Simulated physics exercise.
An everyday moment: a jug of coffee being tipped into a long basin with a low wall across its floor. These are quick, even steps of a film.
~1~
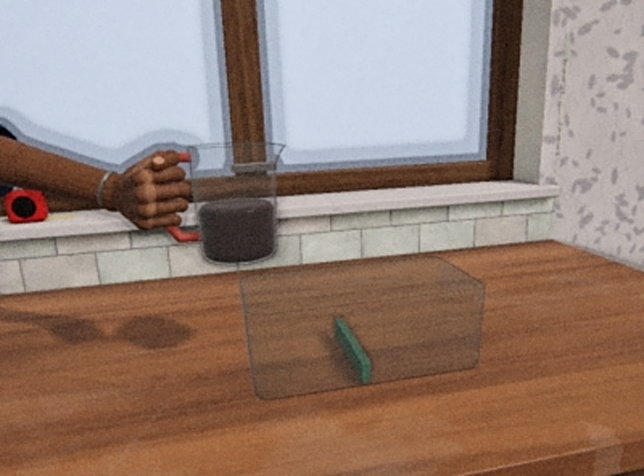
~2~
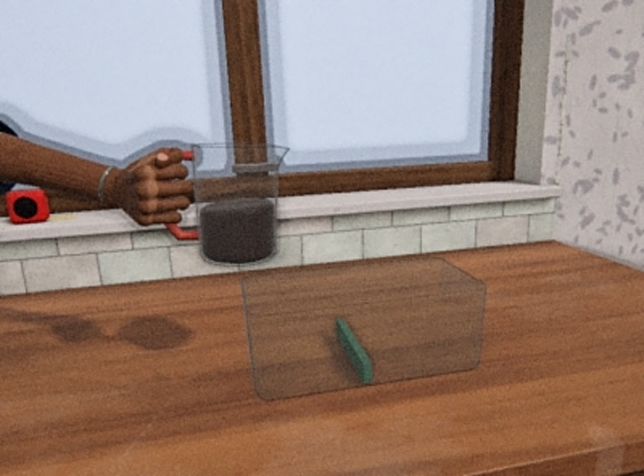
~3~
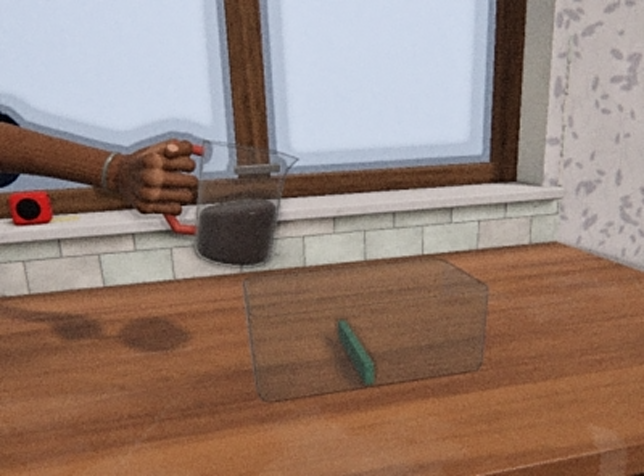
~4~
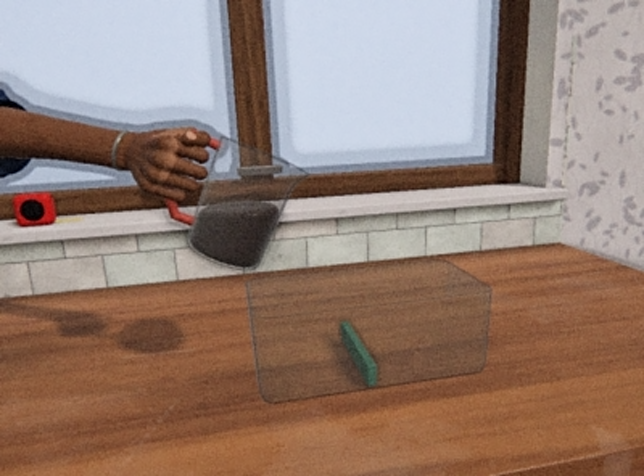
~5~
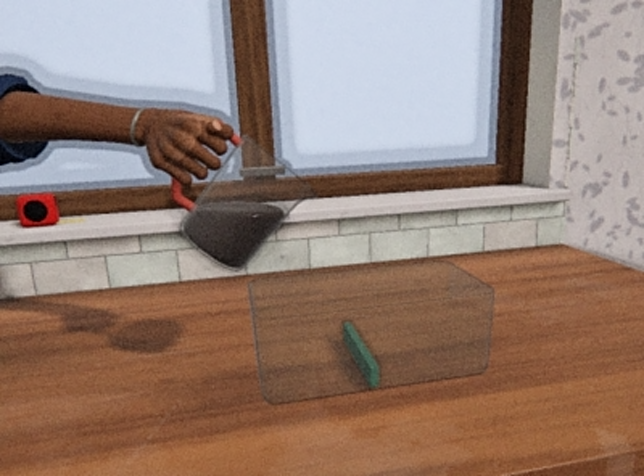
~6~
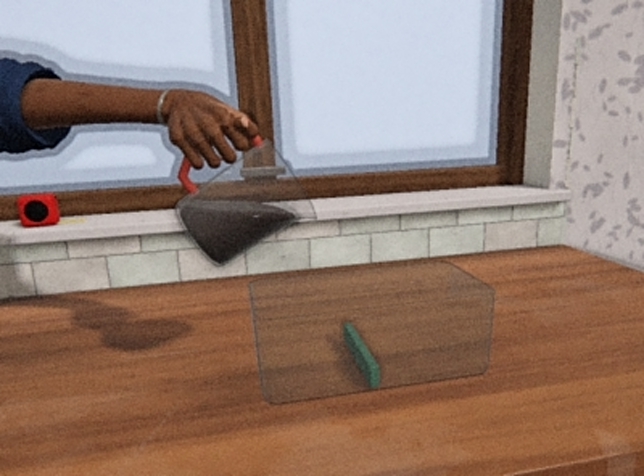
On a wooden table by a window, a clear box with a low green wall inside sat still while a hand gripped a jug of dark coffee by its red handle and tilted it steeply rightward.
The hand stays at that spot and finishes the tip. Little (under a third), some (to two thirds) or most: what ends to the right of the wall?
The share right of the wall is less than a third.
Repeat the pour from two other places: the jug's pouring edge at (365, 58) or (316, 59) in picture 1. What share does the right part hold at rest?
Roughly 60 per cent, and 75 per cent.
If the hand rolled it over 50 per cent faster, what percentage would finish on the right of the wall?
It comes to 25 per cent or so.
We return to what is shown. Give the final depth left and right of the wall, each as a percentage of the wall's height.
Left about 60, right about 10.
A moment on, the jug is tipped right over and 62 per cent is still to pour, 15 is left of the wall and 0 right of it.
Next, the jug is tipped right over and 17 per cent is still to pour, 61 is left of the wall and 11 right of it.
Then the jug is tipped right over and 2 per cent is still to pour, 78 is left of the wall and 16 right of it.
Later the jug is tipped right over and 0 per cent is still to pour, 79 is left of the wall and 18 right of it.
Finally, 78 per cent lies left of the wall, 19 right of it and 2 outside.
